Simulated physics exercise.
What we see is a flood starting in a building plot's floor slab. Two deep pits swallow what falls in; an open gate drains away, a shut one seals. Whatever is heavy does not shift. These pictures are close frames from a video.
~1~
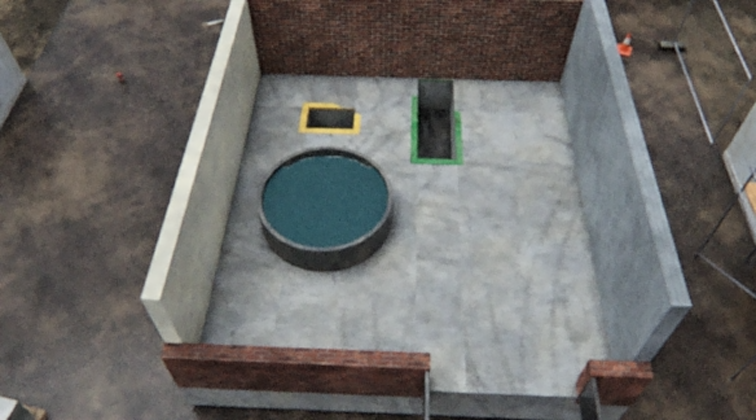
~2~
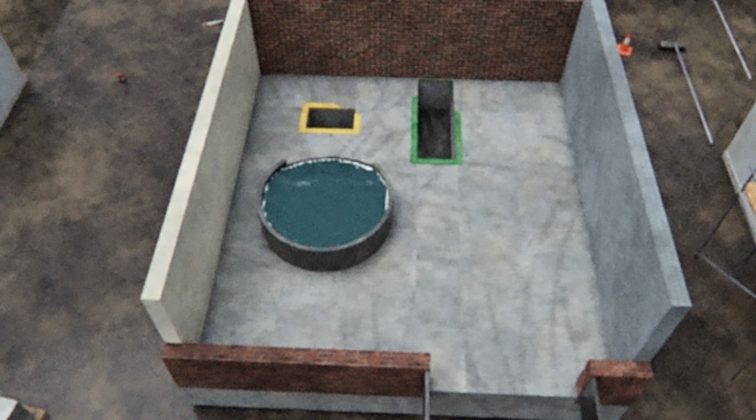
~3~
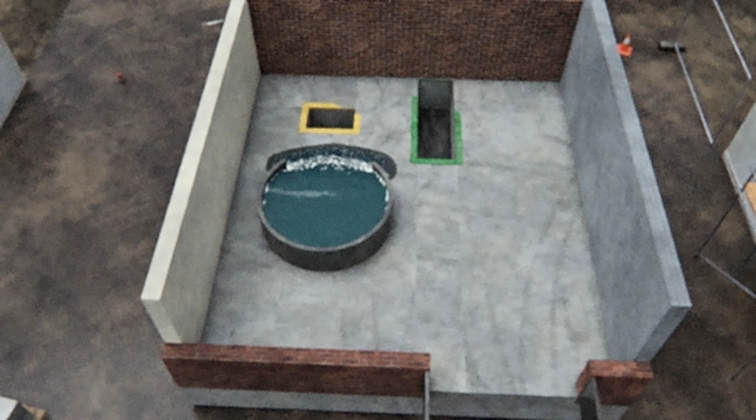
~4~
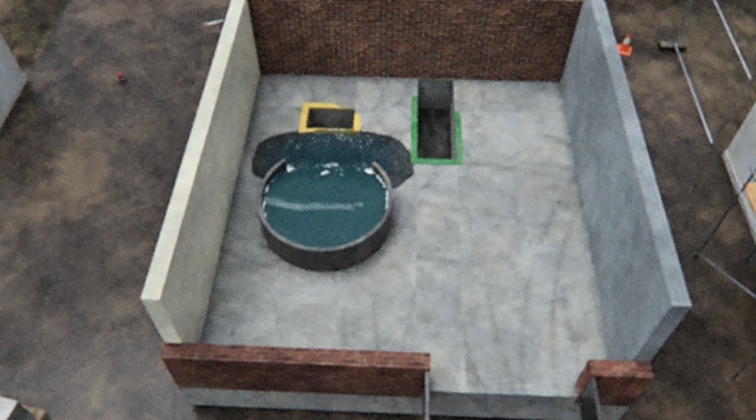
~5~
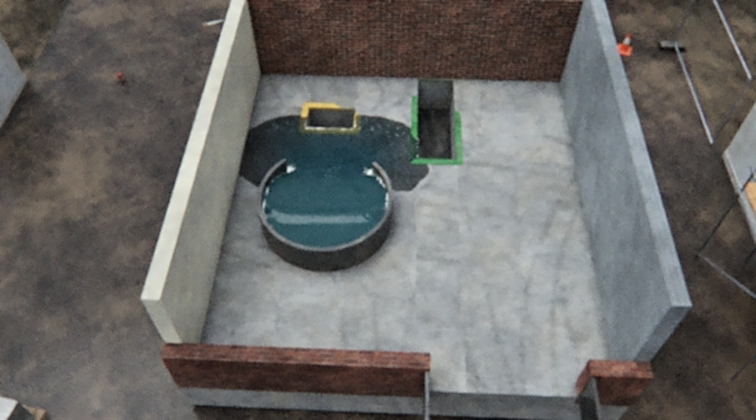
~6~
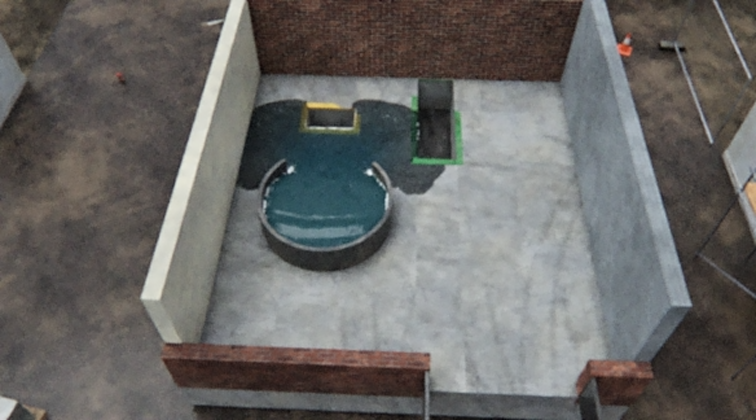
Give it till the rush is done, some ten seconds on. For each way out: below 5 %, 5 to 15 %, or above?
The gate never reaches five per cent, the green pit clears fifteen per cent, the yellow pit clears fifteen per cent.
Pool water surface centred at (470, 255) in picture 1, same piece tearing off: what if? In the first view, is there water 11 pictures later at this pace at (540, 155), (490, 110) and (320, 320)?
Soaked - soaked - unflooded.
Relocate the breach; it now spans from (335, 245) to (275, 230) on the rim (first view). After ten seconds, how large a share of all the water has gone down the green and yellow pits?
The green pit gets 4 per cent and the yellow pit 6 per cent.
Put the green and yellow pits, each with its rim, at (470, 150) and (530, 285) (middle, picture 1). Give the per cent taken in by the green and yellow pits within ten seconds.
Per cent by pit - green: 30 / yellow: 4.
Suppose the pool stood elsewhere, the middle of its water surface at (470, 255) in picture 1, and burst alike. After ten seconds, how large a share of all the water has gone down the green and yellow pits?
Within ten seconds the green pit collects 50 percent of the total and the yellow pit 10 percent.
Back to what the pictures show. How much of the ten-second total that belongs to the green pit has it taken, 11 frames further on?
By then roughly 25 percent of the ten-second total is in.
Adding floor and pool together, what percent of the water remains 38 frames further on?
Near 36 in a hundred.
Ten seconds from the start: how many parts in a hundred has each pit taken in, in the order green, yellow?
Near 30 in a hundred, followed by near 46 in a hundred.
A moment on, water covers 20 % of the floor; the gate 0 %, the green pit 3 %, the yellow pit 9 %.
Next, water covers 20 % of the floor; the gate 0 %, the green pit 7 %, the yellow pit 18 %.
Then, water covers 25 % of the floor; the gate 0 %, the green pit 13 %, the yellow pit 29 %.
Later, water covers 30 % of the floor; the gate 0 %, the green pit 24 %, the yellow pit 39 %.
In the end, water covers 30 % of the floor; the gate 0 %, the green pit 30 %, the yellow pit 46 %.
